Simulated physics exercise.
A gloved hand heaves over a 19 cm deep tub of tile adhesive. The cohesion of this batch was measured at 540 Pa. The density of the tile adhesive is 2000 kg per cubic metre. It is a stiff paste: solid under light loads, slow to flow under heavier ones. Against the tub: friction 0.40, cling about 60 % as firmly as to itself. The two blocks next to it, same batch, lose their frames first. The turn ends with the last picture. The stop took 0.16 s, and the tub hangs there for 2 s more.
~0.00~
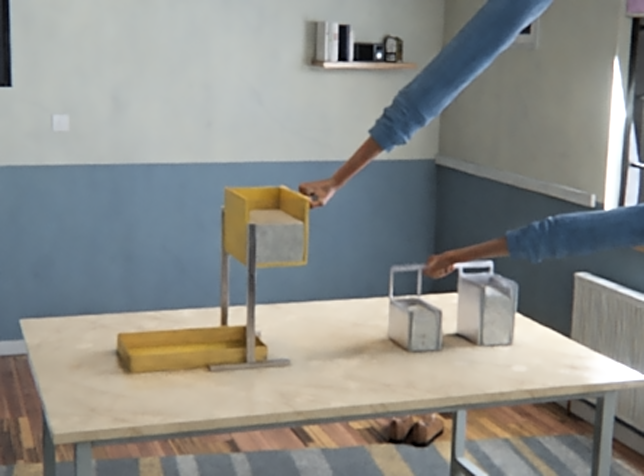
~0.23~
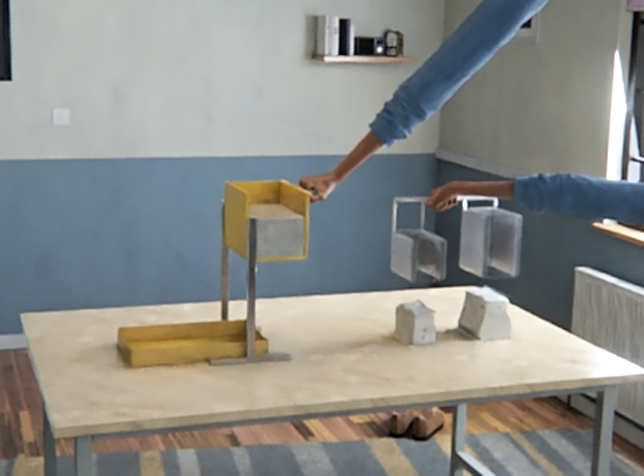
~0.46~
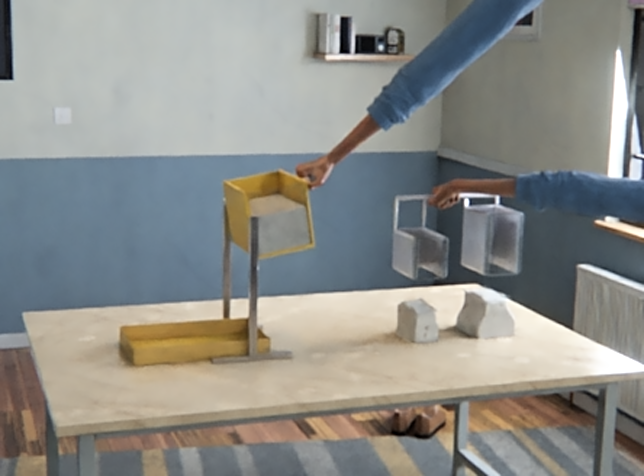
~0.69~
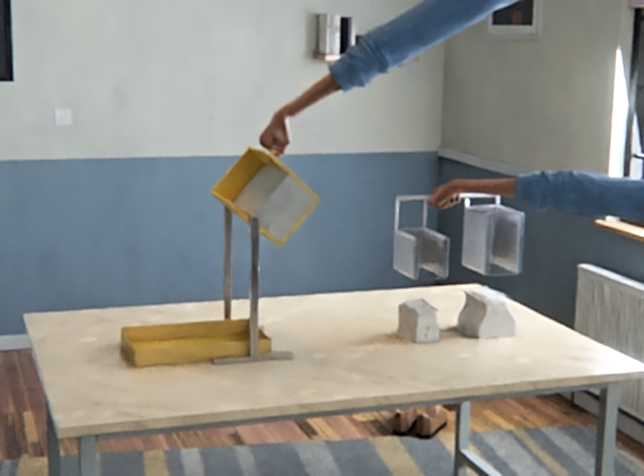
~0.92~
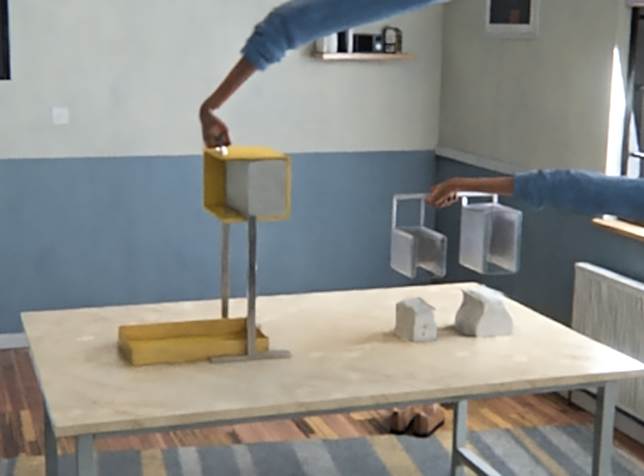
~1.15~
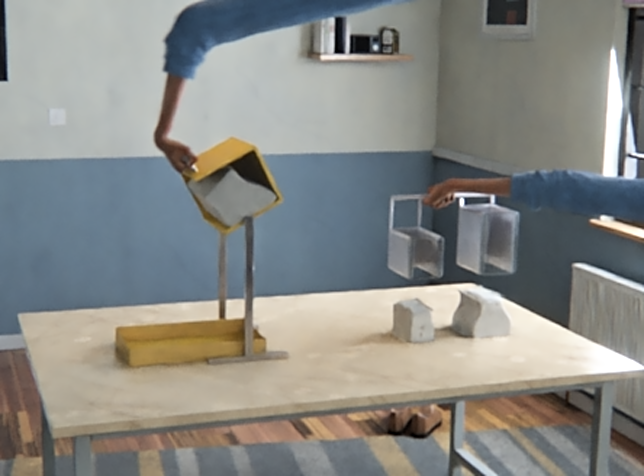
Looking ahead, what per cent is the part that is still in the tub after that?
It comes to some 0 %.
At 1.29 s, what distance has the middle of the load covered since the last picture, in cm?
About 11 cm.
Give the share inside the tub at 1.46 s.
Near 7 %.
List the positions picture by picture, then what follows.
The first picture shows handle-side rim at (306, 199), tilt 0 degrees; crest of the tile adhesive at (299, 223); block heights 10 cm, 16 cm (left to right).
The second picture shows handle-side rim at (306, 193), tilt 0 degrees; crest of the tile adhesive at (299, 217); block heights 10 cm, 14 cm (left to right).
The third picture shows handle-side rim at (303, 183), tilt 9 degrees; crest of the tile adhesive at (302, 207); block heights 10 cm, 13 cm (left to right).
The fourth picture shows handle-side rim at (272, 158), tilt 48 degrees; crest of the tile adhesive at (290, 177); block heights 10 cm, 12 cm (left to right).
The fifth picture shows handle-side rim at (224, 160), tilt 90 degrees; crest of the tile adhesive at (275, 160); block heights 10 cm, 12 cm (left to right).
The sixth picture shows handle-side rim at (197, 181), tilt 118 degrees; crest of the tile adhesive at (233, 170); block heights 10 cm, 12 cm (left to right).
After 1.29 s, the tub is at 118 degrees and holds 44 %.
After 1.46 s, the tub is at 118 degrees and holds 7 %.
After 1.63 s, the tub is at 118 degrees and holds 0 %.
After 1.80 s, the tub is at 118 degrees and holds 0 %.
After 3.15 s, the tub is at 118 degrees and holds 0 %.
